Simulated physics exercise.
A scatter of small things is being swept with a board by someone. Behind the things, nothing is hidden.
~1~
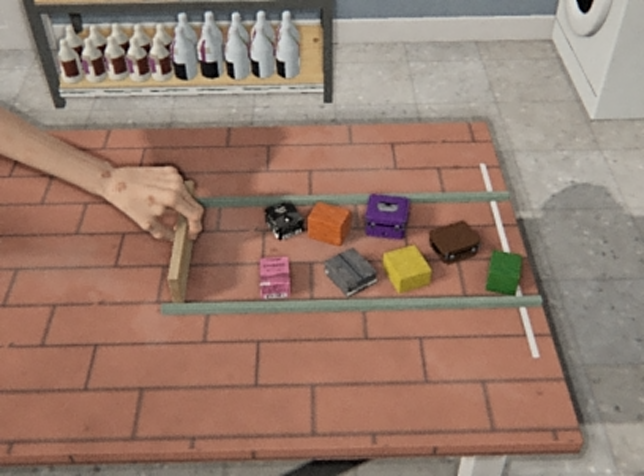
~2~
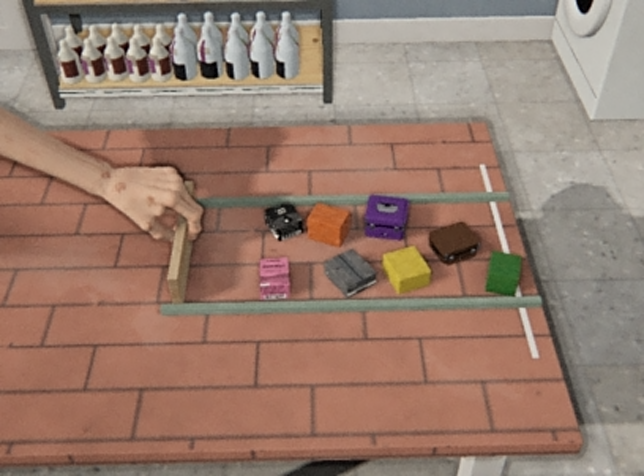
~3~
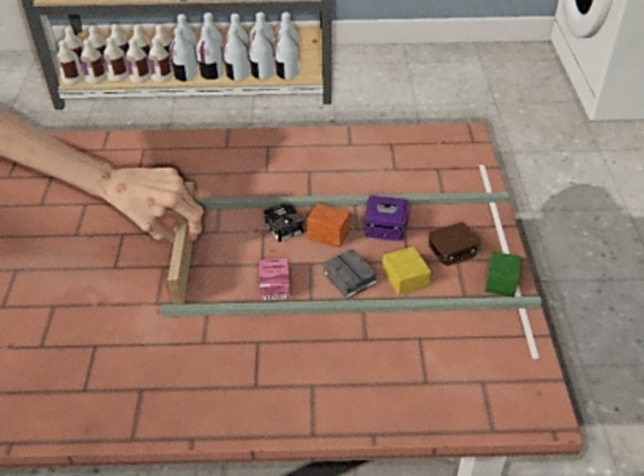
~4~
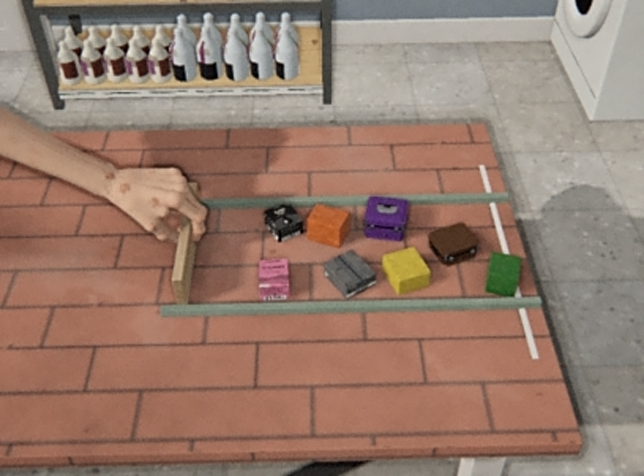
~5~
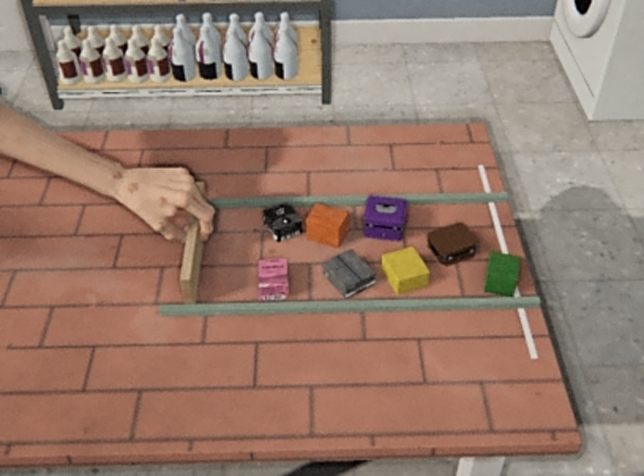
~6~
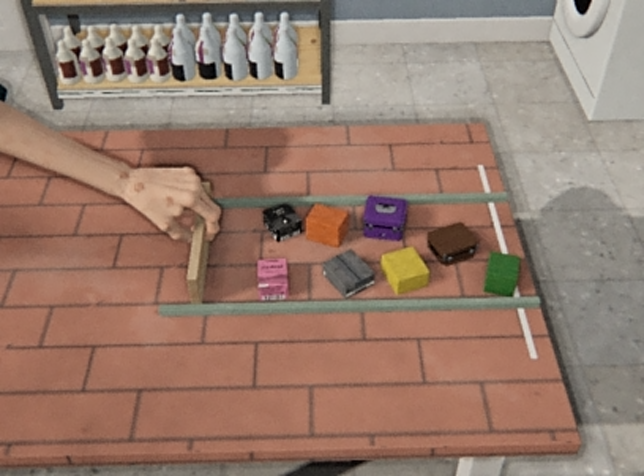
A hand reaching in from the left holds a small wooden board upright on a reddish brick-patterned tabletop, seen from above at an angle, with bottles shelved behind. Between two green strips sit black, orange, purple, brown, pink, grey, yellow and green items, the green nearest a white line at right. The hand slides the board slightly rightward without touching them, while the items and camera stay practically still.
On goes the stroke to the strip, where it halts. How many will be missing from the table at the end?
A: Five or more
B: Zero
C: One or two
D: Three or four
Five or more.
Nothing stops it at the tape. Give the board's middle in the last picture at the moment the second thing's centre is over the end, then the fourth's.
I'd put it close to (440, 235) and later close to (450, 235).
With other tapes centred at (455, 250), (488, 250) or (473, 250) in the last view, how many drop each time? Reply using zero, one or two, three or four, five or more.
In order, the falls would come to three or four; 5 or more; 3 or 4.
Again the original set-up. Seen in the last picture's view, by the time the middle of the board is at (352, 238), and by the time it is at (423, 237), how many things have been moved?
7 at one spot and 8 at the other.
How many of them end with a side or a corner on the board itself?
The count in contact is 2.
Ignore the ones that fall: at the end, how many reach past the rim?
I'd say 2 of them.
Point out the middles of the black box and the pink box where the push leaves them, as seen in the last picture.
The black box stops around (512, 218); the pink box around (529, 275).
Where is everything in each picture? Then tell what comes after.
In the first frame, green block (504, 273); brown case (454, 244); yellow block (407, 269); board (184, 241); tape (506, 248).
In the second frame, brown case (453, 244); purple case (387, 218).
In the third frame, yellow block (406, 270); board (184, 242).
In the fourth frame, green block (503, 275); orange block (328, 226).
In the fifth frame, brown case (452, 245); grey box (349, 274).
In the sixth frame, green block (502, 274); brown case (452, 245); yellow block (405, 270); board (201, 241); tape (504, 249).
Early on, none off yet; green block at rest near (502, 274); brown case at rest near (452, 245); yellow block at rest near (405, 270).
A while later, none off yet; green block at rest near (503, 274); brown case travelled about its own width near (476, 242); yellow block travelled about its own width near (467, 274).
Further along, one off so far; green block in the air near (541, 471); brown case leaning a little near (534, 249); yellow block leaning well over near (553, 287).
Finally, the number that fall off is five or more; lost, orange block, grey box, purple case, yellow block, brown case and green block.
